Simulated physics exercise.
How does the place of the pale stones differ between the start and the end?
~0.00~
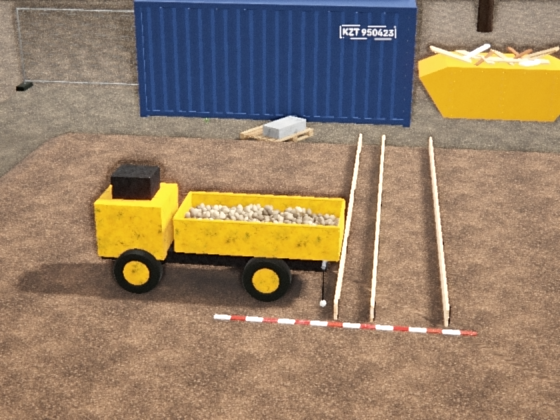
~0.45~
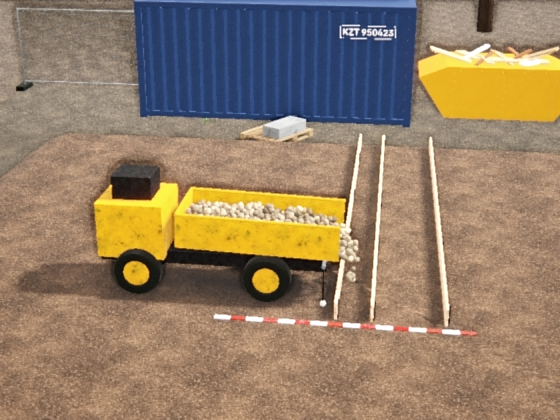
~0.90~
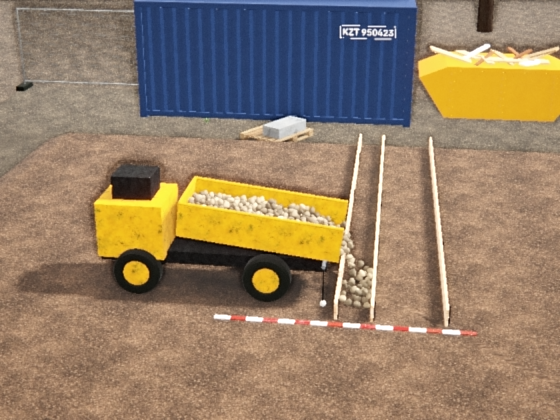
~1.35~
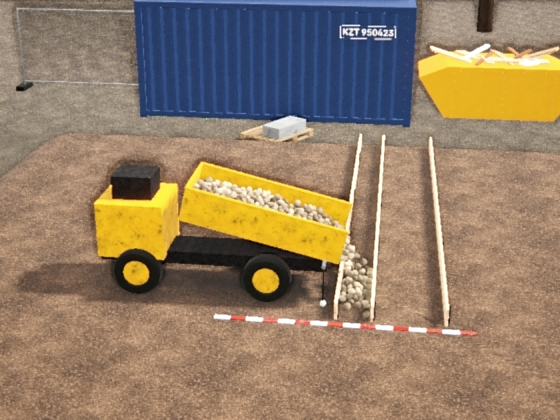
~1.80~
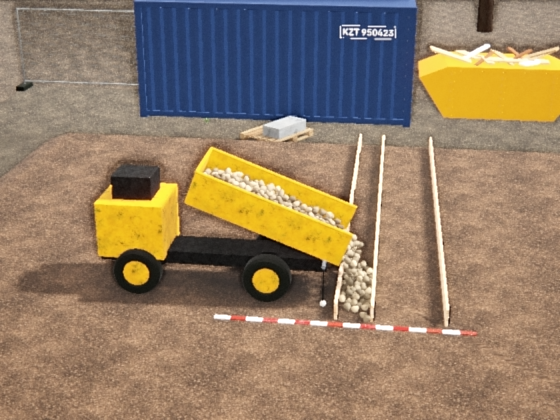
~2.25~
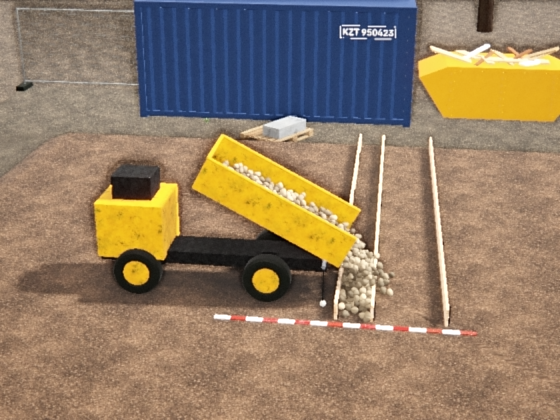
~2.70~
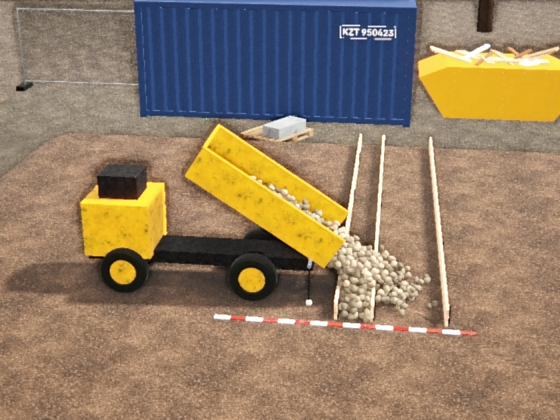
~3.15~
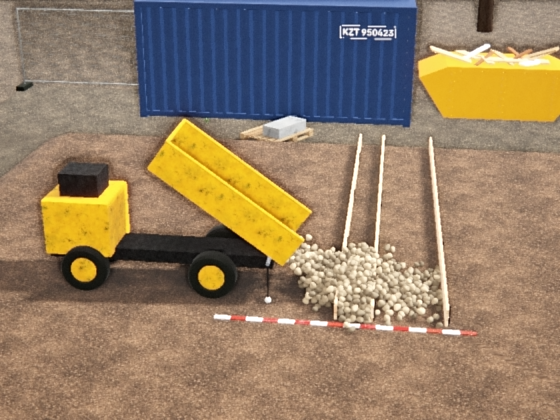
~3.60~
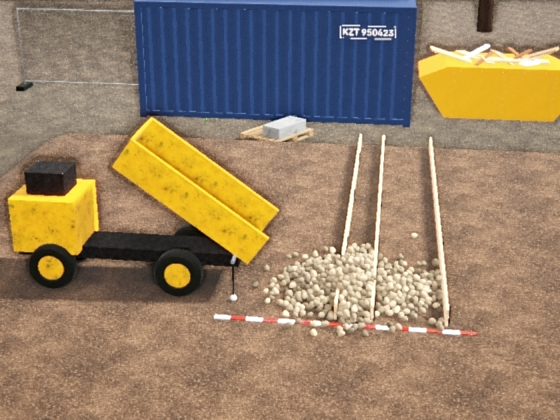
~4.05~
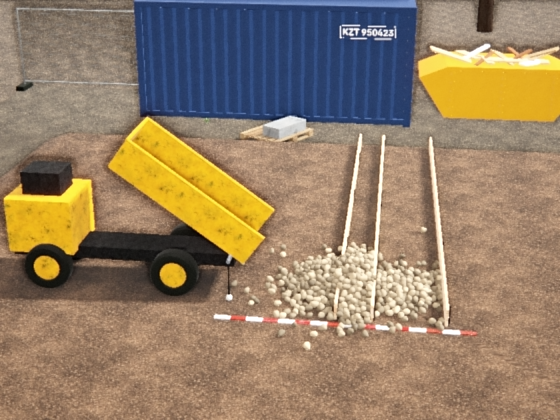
At the start the stones lie inside the yellow bed of the truck. At the end they are spread in a low heap on the ground, among and just left of the wooden planks.
